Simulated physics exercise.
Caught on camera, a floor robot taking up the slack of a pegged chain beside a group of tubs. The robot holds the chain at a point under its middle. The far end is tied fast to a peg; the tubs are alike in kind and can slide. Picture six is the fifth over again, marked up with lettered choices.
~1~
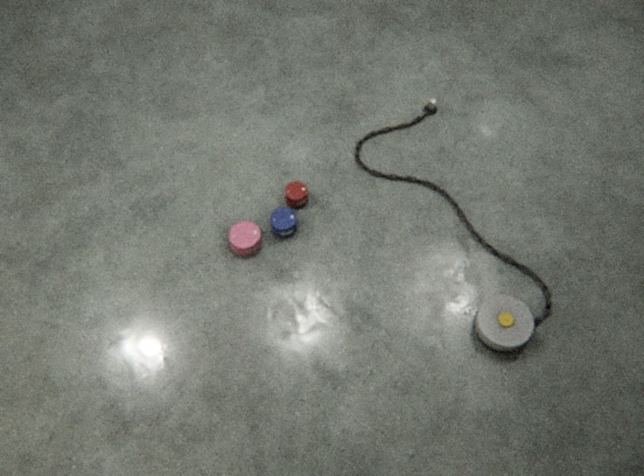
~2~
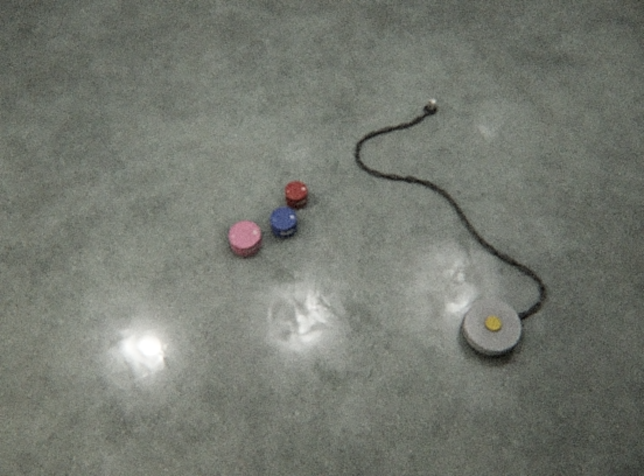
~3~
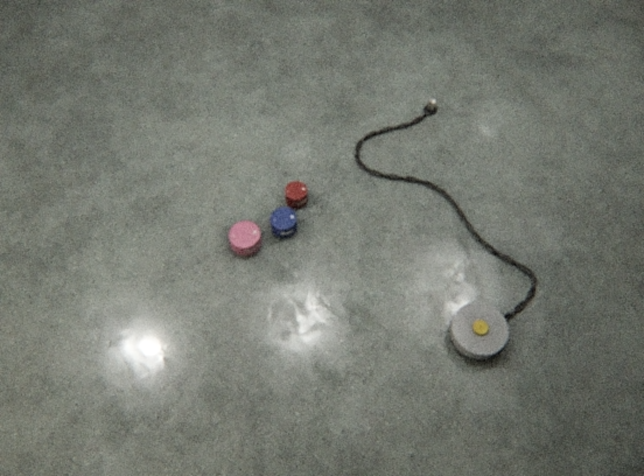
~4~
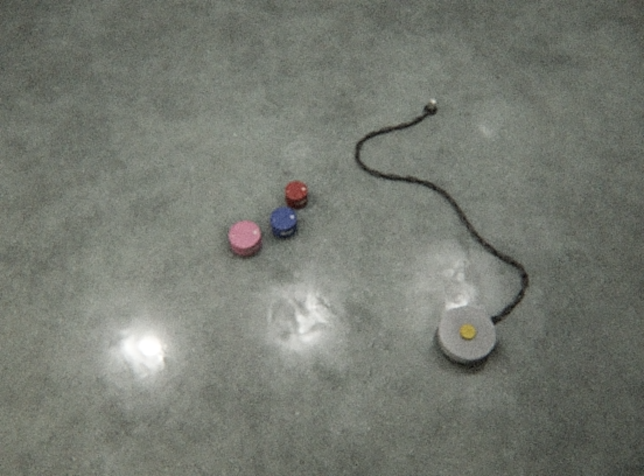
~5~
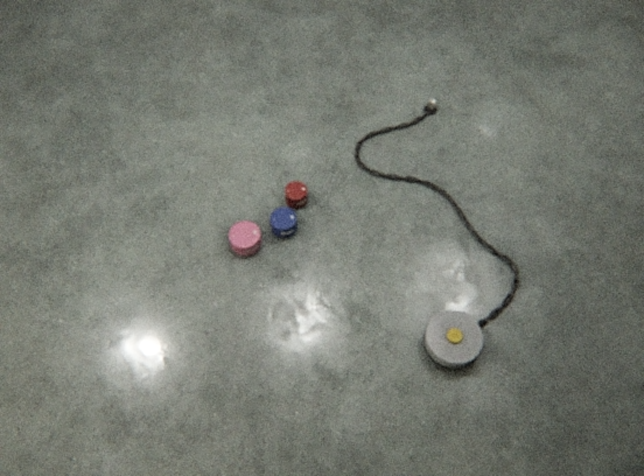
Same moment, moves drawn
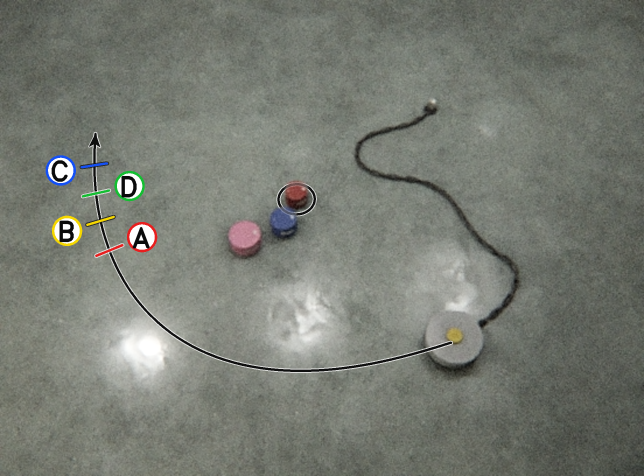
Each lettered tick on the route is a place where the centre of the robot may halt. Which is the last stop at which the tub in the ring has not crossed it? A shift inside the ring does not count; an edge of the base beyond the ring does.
All is well up to C.
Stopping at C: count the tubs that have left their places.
Two.
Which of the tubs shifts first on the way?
The pink tub.
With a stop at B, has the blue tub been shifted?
By then, no.
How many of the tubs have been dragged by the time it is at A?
By then, none.
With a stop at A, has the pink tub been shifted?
By then, no.
On the marked copy, A at (109, 250); B at (101, 221); C at (94, 165); D at (96, 193); the ring at (297, 199); the route from (451, 343) via (170, 333) to (96, 134).
Following C. Soon after the start, robot (264, 366); red tub (296, 195).
Later, robot (121, 276); red tub (296, 195).
In the end, robot (92, 160); blue tub (272, 204); red tub (296, 195); pink tub (244, 204); the red tub is still in its ring.
As for the rest, A is safe but short; B is safe but short; D is safe but short.
